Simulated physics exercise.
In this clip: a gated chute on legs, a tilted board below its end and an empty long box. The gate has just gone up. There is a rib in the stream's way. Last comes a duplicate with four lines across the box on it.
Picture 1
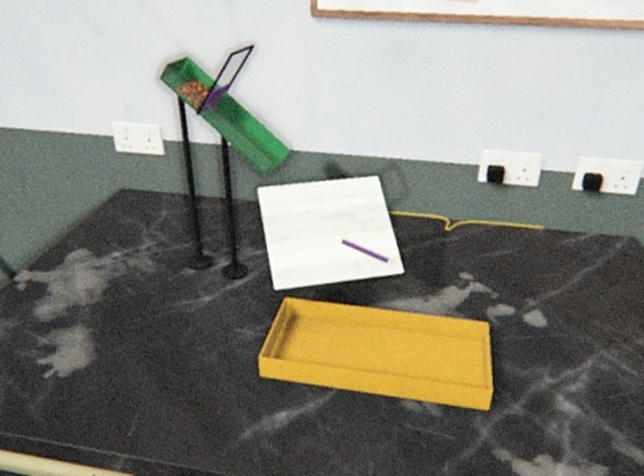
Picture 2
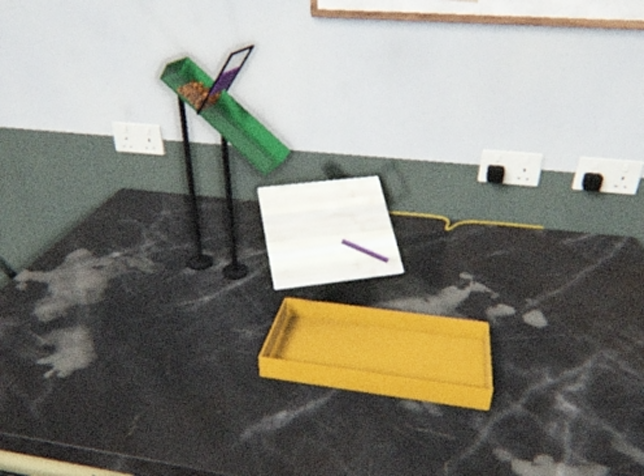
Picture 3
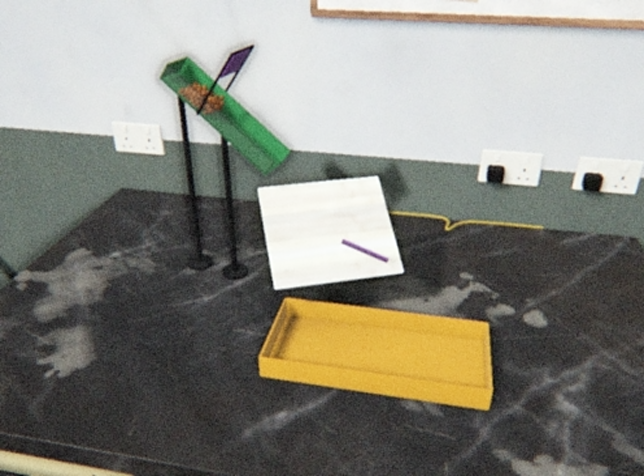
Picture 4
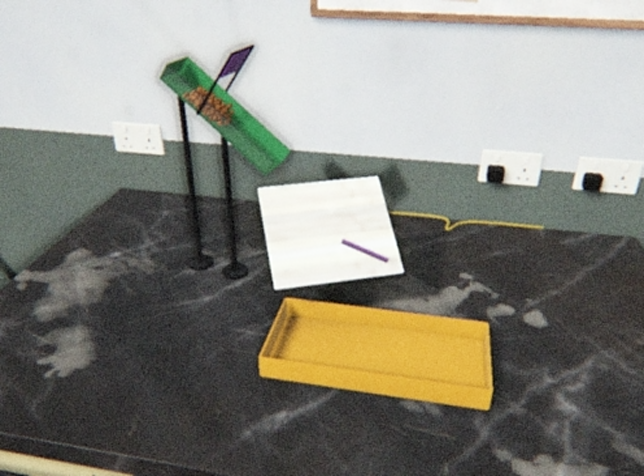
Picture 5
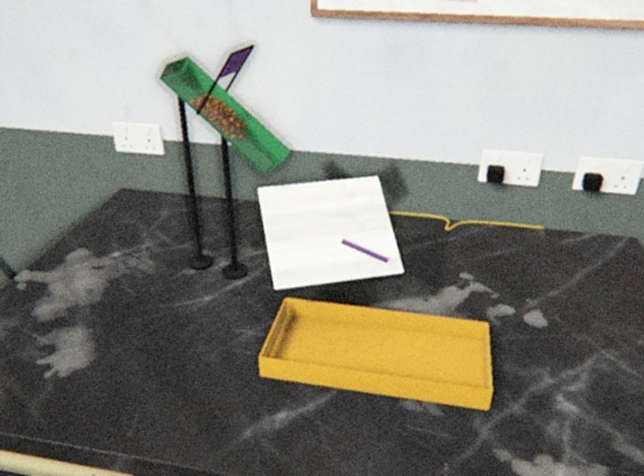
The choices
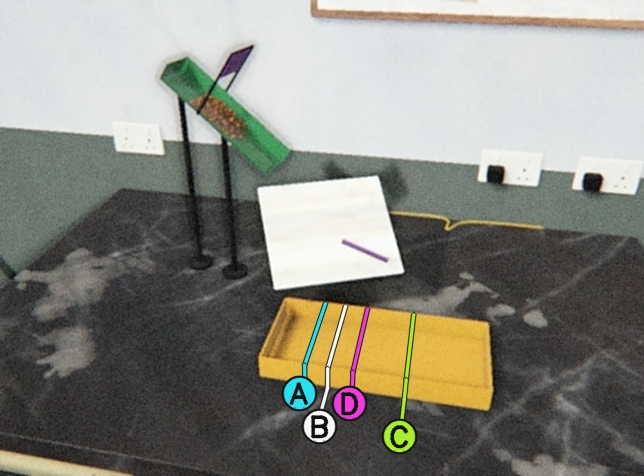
Small brown balls slide a short way down a sloping green chute on black legs after its purple gate lifts, spreading along the channel, while the tilted white board with a purple rib and the empty yellow box stay still.
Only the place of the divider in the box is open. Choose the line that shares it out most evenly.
I would pick line D.
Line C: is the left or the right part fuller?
Left.
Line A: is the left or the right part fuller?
The right side.
On the marked copy, line A crosses the front rim at (304, 364); line B crosses the front rim at (327, 367); line C crosses the front rim at (406, 378); line D crosses the front rim at (353, 371).
With A, of what is caught, none on the left of the divider, all on the right.
With B, of what is caught, a small part on the left of the divider, nearly all on the right.
With C, of what is caught, nearly all on the left of the divider, a small part on the right.
With D, of what is caught, about half on the left of the divider, about half on the right.
